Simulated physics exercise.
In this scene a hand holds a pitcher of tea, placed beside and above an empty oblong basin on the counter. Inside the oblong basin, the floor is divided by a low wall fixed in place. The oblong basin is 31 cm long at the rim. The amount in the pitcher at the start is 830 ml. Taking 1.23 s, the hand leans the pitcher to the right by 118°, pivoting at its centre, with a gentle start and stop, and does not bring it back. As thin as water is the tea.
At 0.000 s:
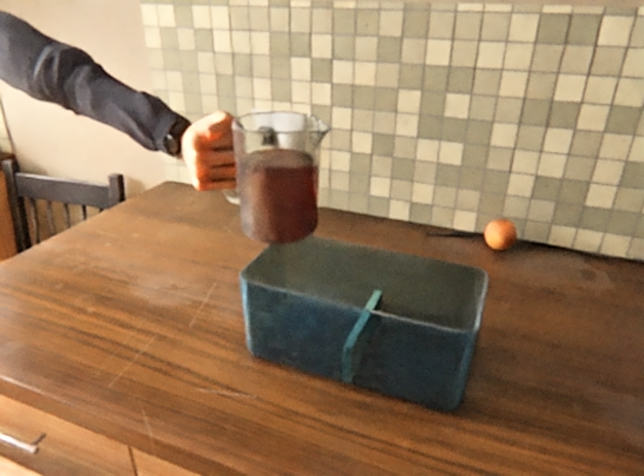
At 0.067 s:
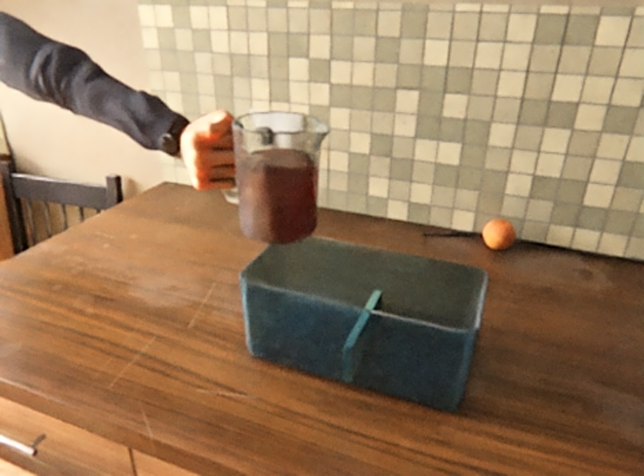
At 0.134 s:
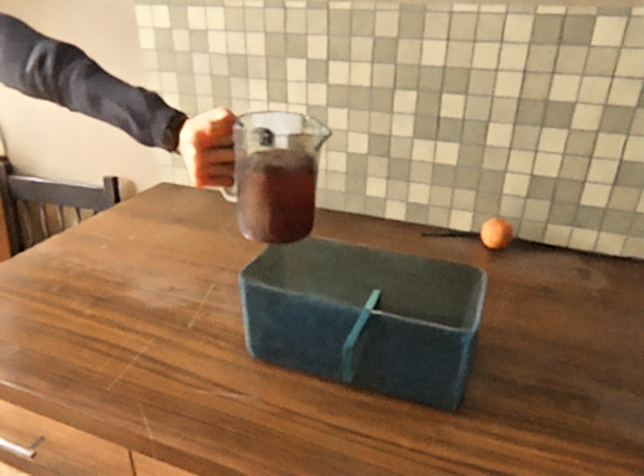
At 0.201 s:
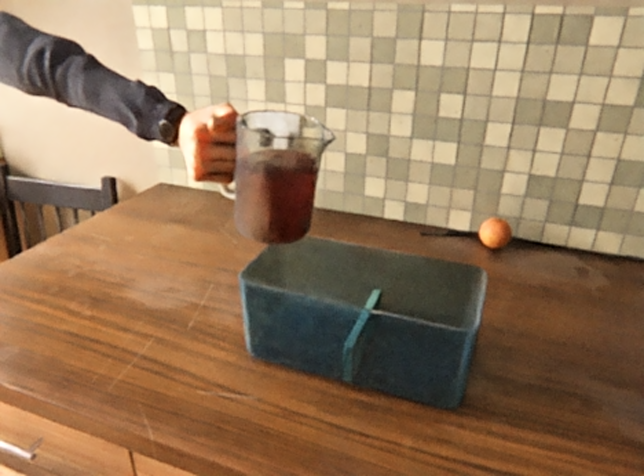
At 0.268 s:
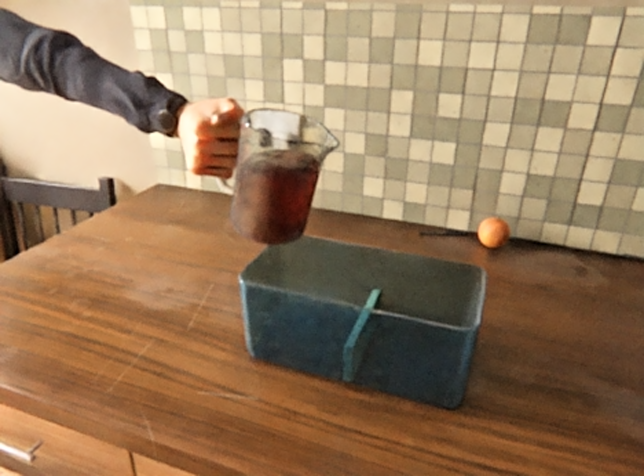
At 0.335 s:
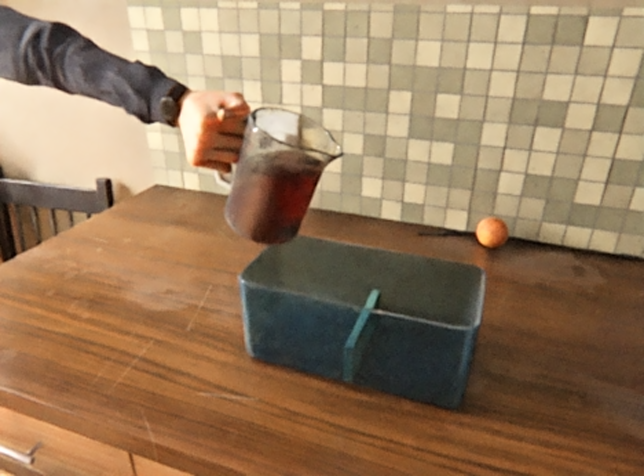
In the video, a hand holds a glass pitcher of dark reddish tea above a blue oblong basin on a wooden counter, at first keeping it upright, then gradually leaning it moderately to the right, with the tea remaining inside.
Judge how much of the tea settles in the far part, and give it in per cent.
Some 56 per cent settles in the far part.
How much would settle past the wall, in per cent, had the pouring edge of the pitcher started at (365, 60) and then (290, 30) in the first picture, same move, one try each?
Some 90 and 30 per cent, in that order.
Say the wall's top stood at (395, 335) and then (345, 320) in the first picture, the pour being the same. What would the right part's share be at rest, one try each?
Roughly 5 per cent, then 85 per cent.
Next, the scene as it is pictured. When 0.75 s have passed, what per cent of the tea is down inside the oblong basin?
3 %, give or take.
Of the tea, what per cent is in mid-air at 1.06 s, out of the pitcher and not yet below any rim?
Airborne fraction: Approx. 12 %.
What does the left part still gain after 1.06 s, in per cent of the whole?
26 %.
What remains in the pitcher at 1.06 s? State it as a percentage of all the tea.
22 %.
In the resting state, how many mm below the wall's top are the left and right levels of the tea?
The left comes to roughly 44 mm and the right to roughly 36 mm.
Then, 0.75 s in, the tilt is 80° and 86 per cent is still to pour, 0 is left of the wall and 3 right of it.
Then, 1.06 s in, the tilt is 113° and 22 per cent is still to pour, 17 is left of the wall and 49 right of it.
Then, 1.38 s in, the tilt is 118° and 0 per cent is still to pour, 43 is left of the wall and 56 right of it.
Then, 1.73 s in, the tilt is 118° and 0 per cent is still to pour, 43 is left of the wall and 56 right of it.
Finally, 43 per cent lies left of the wall, 56 right of it and 1 outside.
